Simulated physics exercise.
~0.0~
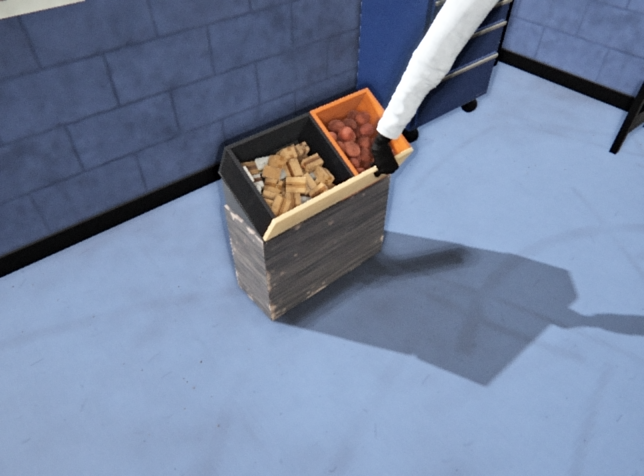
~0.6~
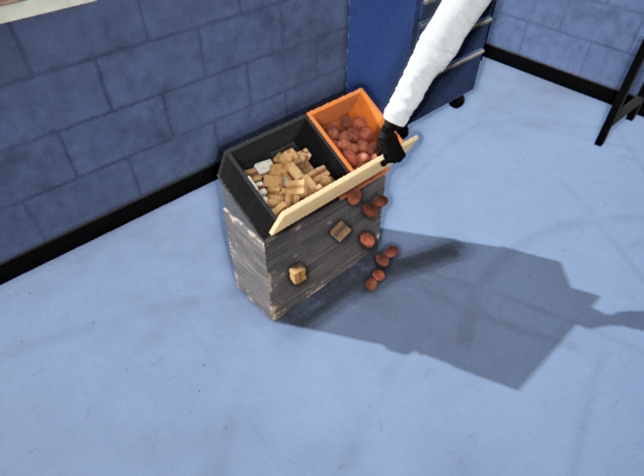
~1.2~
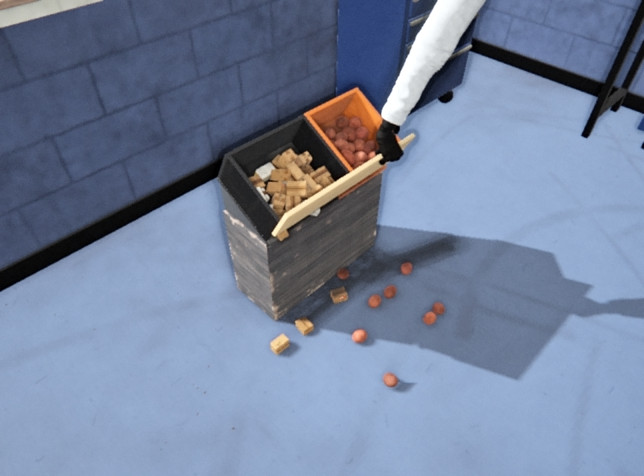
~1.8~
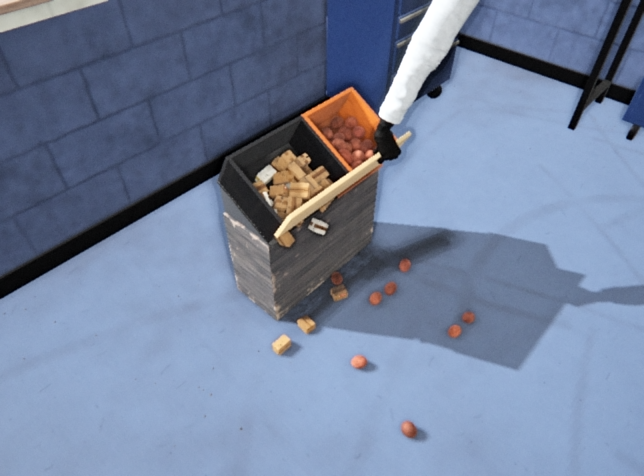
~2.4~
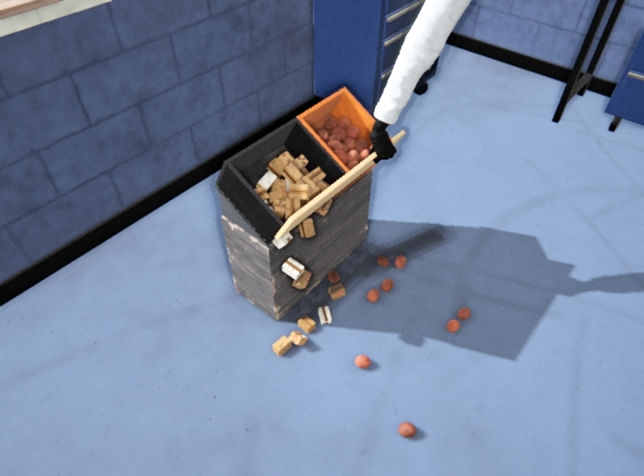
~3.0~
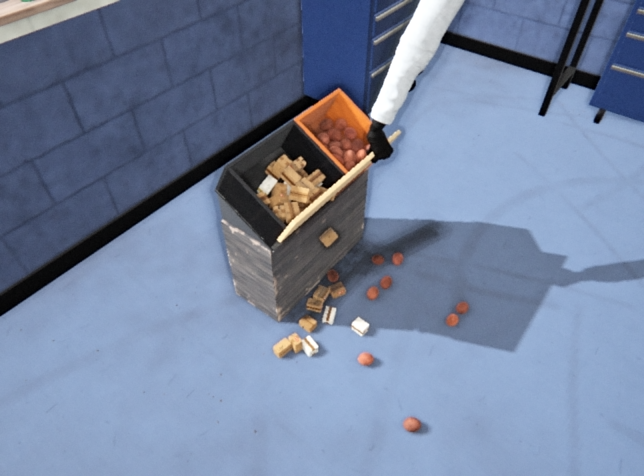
In a room with blue block walls and a pale blue floor, seen from above as the view drifts slightly sideways, two open bins sit on a weathered grey stand. The black bin on the left holds small tan parcels, and the orange one on the right holds red potatoes. A white-sleeved arm with a black glove reaches to the pale wooden gate along their front, which shifts and leans. Potatoes and a few parcels tumble out and scatter across the floor. More parcels then slip over the edge, landing below the stand, while most of the contents remain inside.
